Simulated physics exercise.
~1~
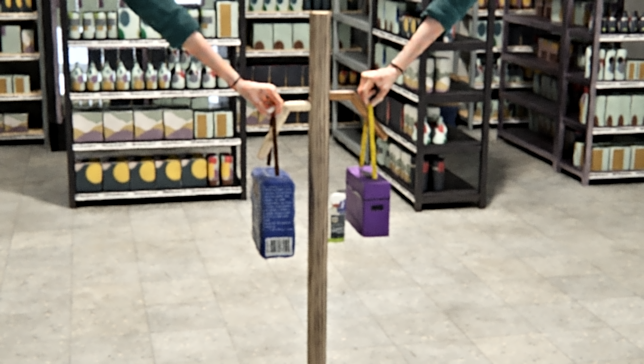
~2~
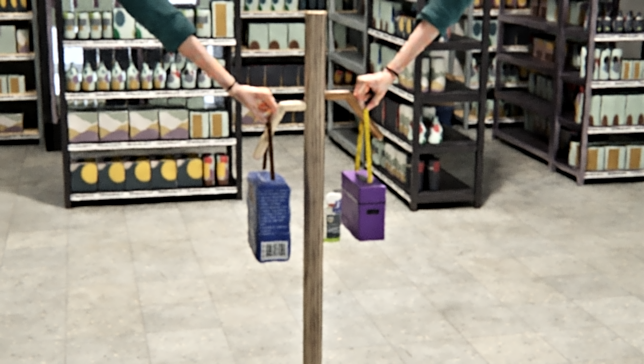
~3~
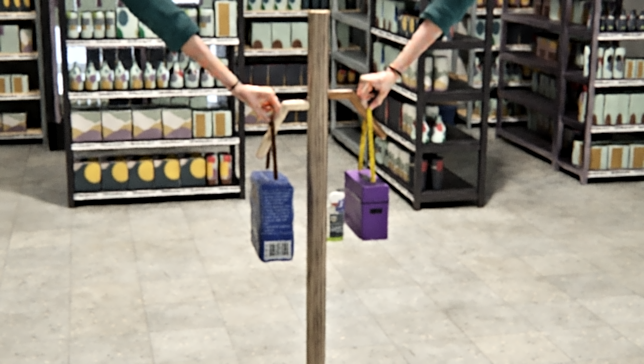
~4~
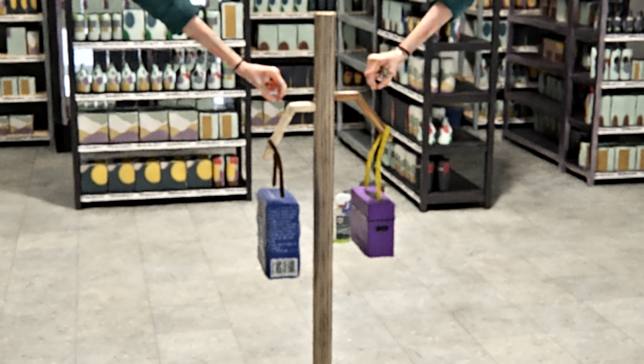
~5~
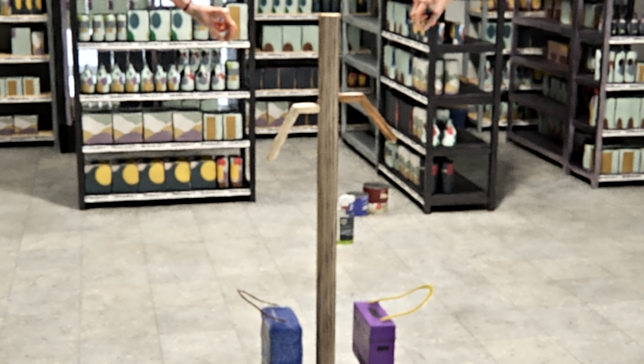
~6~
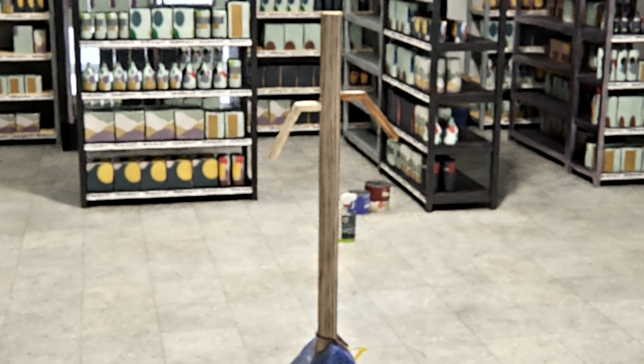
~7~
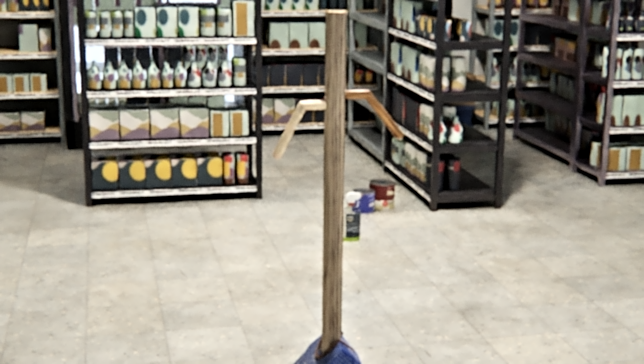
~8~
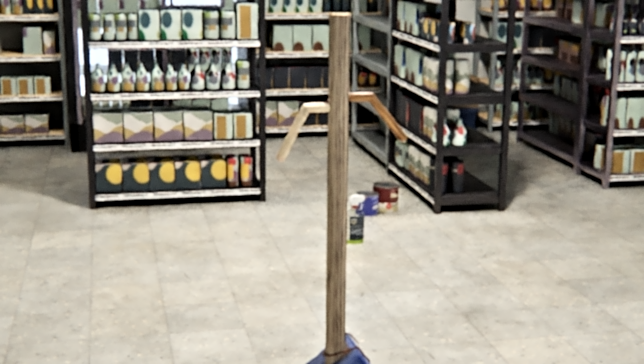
To begin with, two hands hold a blue sack and a purple case by their loops beside the downward-sloping pegs of a wooden post, with stocked shop shelves behind. The hands keep them there a moment, the blue one on the left and the purple one on the right. Then the fingers let go and draw back, and both items drop, their loops coming away from the pegs. The hands leave the view as the blue sack ends up leaning at the foot of the post. Finally it rests on the floor there, the purple case is out of sight, and the pegs are bare.
